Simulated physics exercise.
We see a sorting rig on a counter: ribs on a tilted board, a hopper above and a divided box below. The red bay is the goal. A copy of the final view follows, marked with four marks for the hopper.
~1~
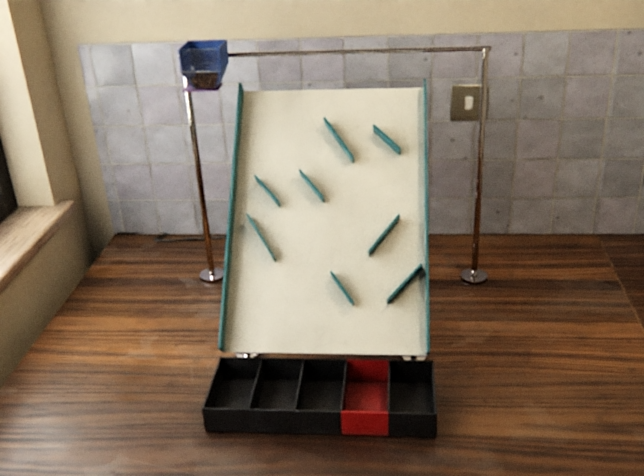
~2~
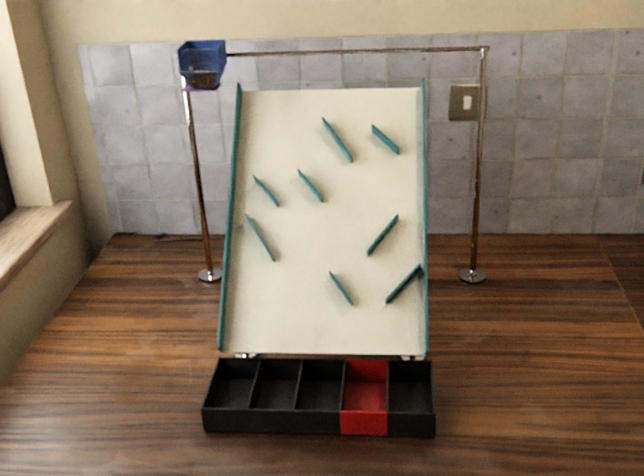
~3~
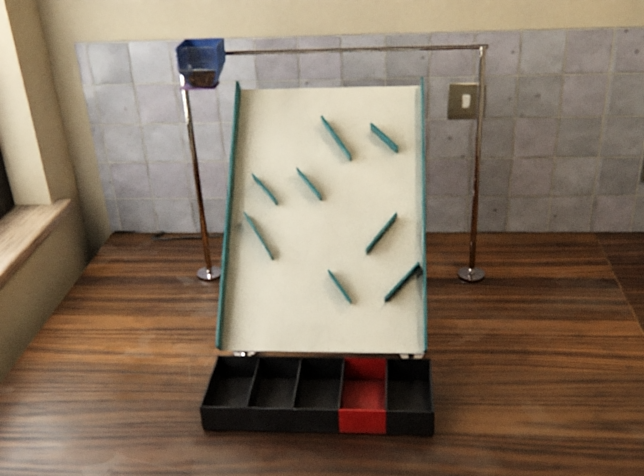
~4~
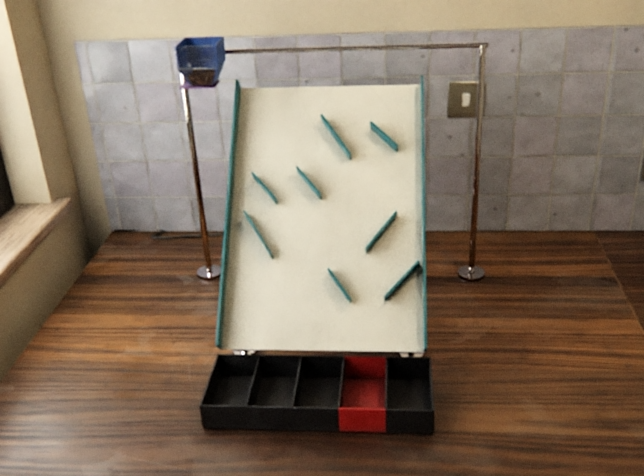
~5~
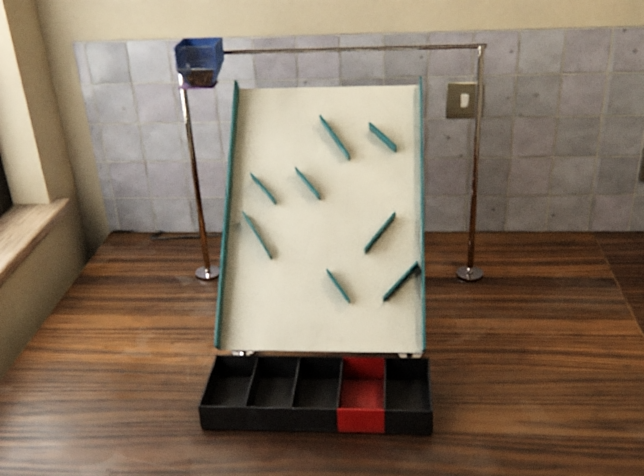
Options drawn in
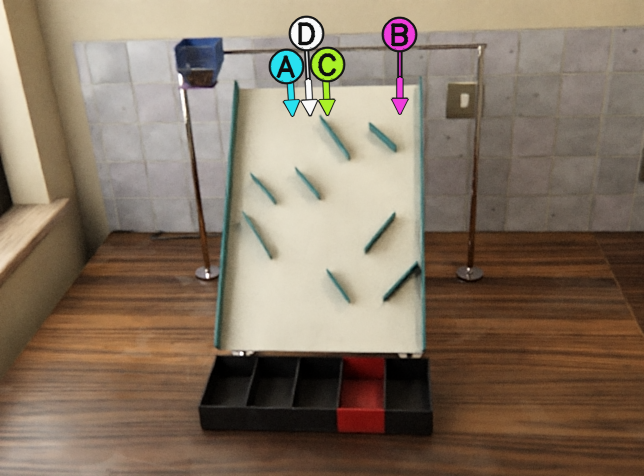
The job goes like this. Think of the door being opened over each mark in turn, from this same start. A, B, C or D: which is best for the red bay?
Mark C does it best.
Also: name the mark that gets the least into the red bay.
A.
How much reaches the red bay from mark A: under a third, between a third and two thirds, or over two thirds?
It is under a third.
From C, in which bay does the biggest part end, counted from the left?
The fourth from the left.
On the marked copy, mark A meets the board at (292, 110); mark B meets the board at (399, 108); mark C meets the board at (327, 109); mark D meets the board at (309, 109).
If A is chosen, roughly a quarter in the red bay, roughly two thirds in other bays, about a tenth outside the box.
If B is chosen, roughly a third in the red bay, roughly half in other bays, just a few held on the board, just a few outside the box.
If C is chosen, roughly two thirds in the red bay, roughly a third in other bays.
If D is chosen, roughly a third in the red bay, roughly half in other bays, about a tenth outside the box.
